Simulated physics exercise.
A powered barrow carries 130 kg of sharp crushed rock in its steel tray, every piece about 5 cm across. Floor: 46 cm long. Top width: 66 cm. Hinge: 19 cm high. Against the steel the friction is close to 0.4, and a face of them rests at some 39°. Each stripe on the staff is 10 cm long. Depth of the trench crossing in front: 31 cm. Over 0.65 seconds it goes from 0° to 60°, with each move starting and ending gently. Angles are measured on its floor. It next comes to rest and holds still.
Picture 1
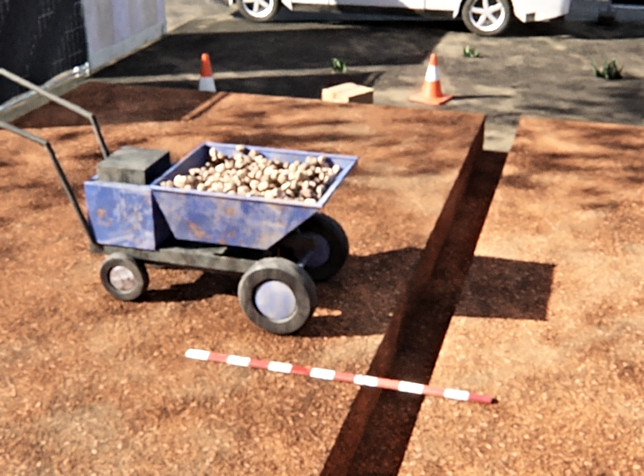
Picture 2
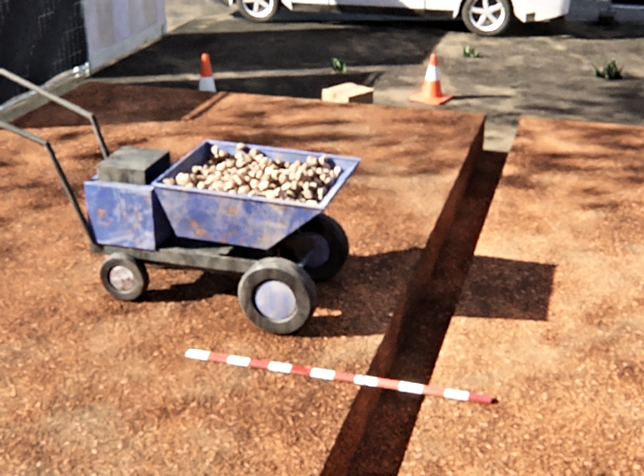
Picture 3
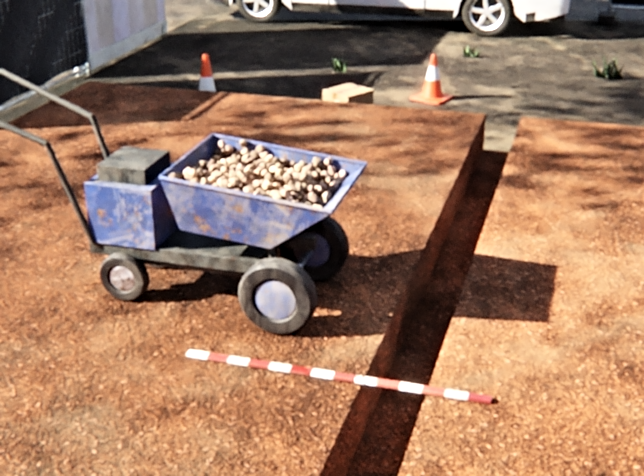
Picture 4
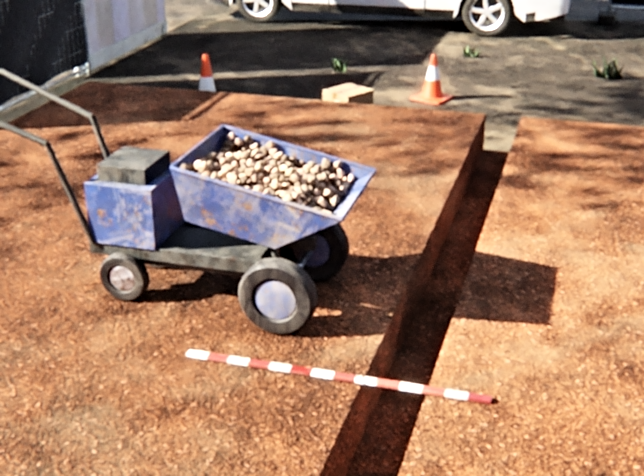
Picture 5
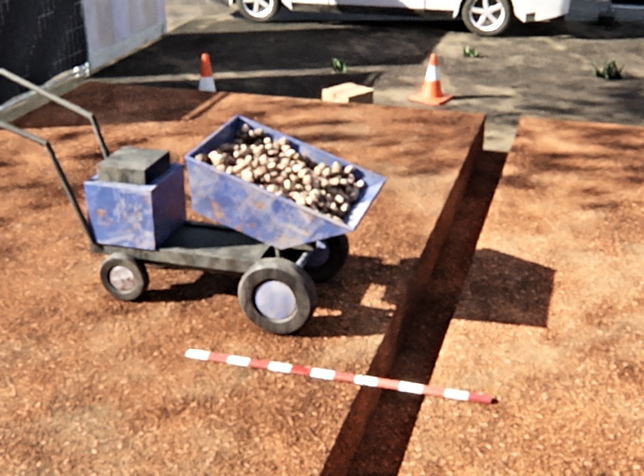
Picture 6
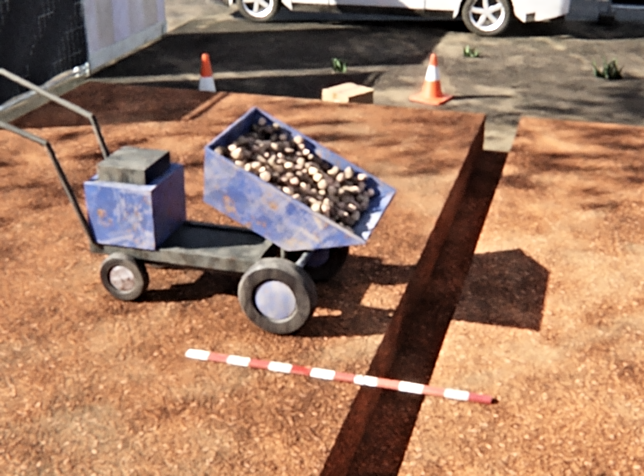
On sunlit reddish-brown ground beside a narrow trench, a small blue powered barrow stood still while its tray, loaded with pale stones, tilted steadily, its back end rising and its front lip dipping rightward.
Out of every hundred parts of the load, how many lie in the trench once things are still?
Around 57 out of 100.
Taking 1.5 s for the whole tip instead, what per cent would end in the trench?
70 per cent.
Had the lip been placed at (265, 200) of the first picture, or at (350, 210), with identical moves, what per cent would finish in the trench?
I'd expect some 55 per cent, then some 30.
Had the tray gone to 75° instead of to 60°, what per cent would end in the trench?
About 70%.
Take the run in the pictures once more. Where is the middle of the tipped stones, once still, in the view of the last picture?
Somewhere around (434, 356) in the last picture.
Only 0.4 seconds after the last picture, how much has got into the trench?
10 per cent, give or take.
Then, 0.2 s after the last picture the floor is at 51°, 100 % in the tray; the foremost stones are at (384, 248).
Then, 0.4 s after the last picture the floor is at 60°, 88 % in the tray, 11 % in the trench; the foremost stones are at (444, 320).
Then, 0.8 s after the last picture the floor is at 60°, 42 % in the tray, 31 % in the trench, 27 % past the trench; the foremost stones are at (549, 338).
Then, 2.8 s after the last picture the floor is at 60°, 15 % in the tray, 57 % in the trench, 27 % past the trench; the foremost stones are at (617, 320).
